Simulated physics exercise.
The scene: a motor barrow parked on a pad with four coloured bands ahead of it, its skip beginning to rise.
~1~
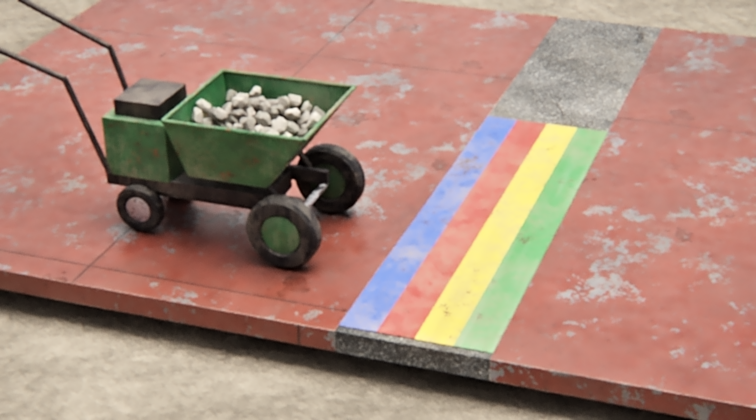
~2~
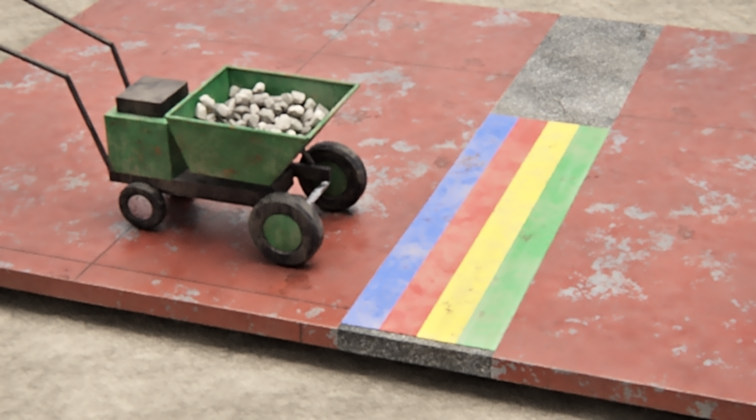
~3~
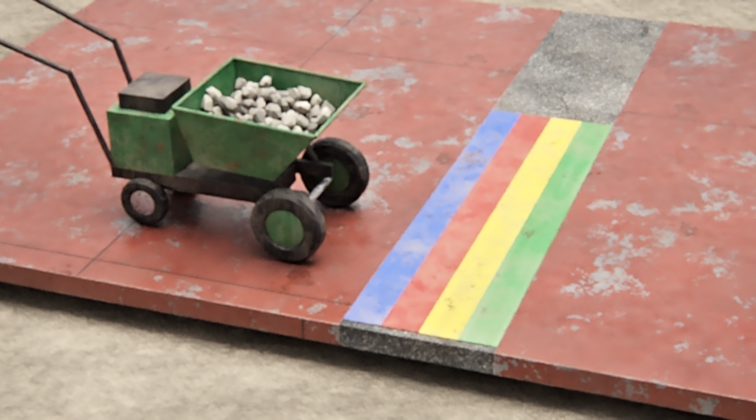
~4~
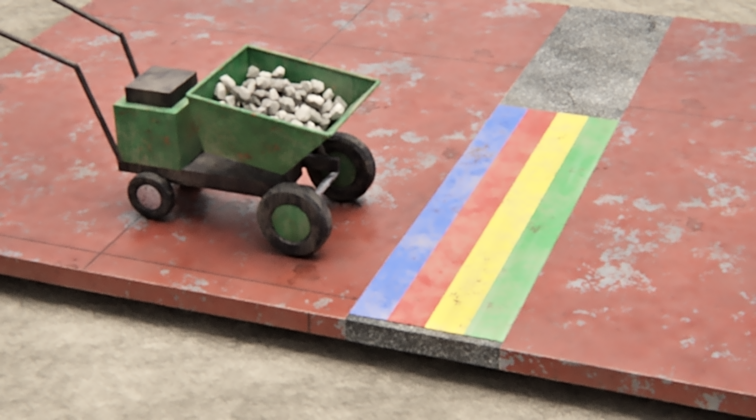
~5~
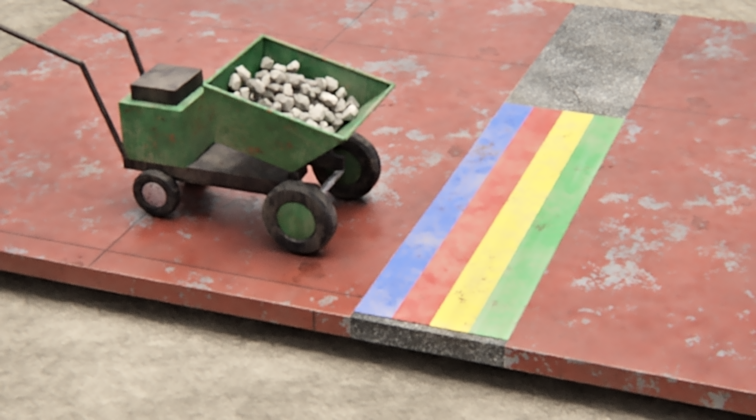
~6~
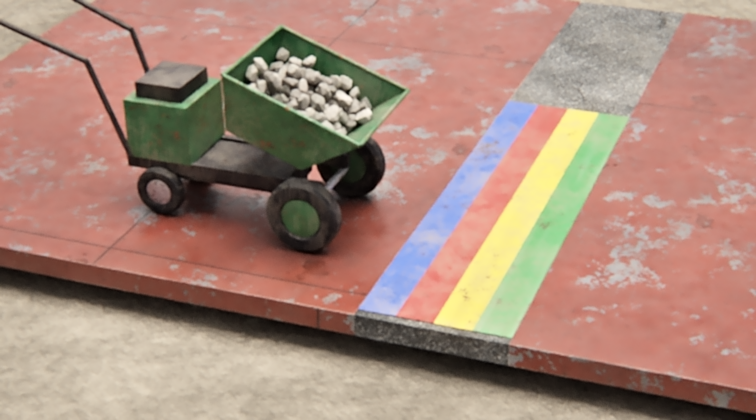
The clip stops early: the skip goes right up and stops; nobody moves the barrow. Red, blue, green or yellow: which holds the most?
The red one gets the largest share.
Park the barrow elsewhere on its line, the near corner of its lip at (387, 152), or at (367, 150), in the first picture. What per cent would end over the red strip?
First some 0, then 0 per cent.
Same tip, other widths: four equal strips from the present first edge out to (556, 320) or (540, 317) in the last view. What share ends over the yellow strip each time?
In turn 10 and 20 in a hundred.
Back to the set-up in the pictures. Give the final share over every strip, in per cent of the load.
Blue strip near 10; red strip near 35; yellow strip near 15; green strip near 5.
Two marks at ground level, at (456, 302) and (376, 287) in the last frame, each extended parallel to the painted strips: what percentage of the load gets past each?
First some 30, then 80 per cent.
Soon after the last picture, skip tipped steeply; all in the skip.
A little later, skip tipped right over; most in the skip; a small part over the blue strip; about a quarter over the red strip; a stray few over the yellow strip; a stray few over the green strip.
Later still, skip tipped right over; about a quarter in the skip; a small part over the blue strip; about a third over the red strip; about a quarter over the yellow strip; a small part over the green strip; a small part off the paint.
At rest, skip tipped right over; about a quarter in the skip; a small part over the blue strip; about a third over the red strip; about a quarter over the yellow strip; a small part over the green strip; a small part off the paint.
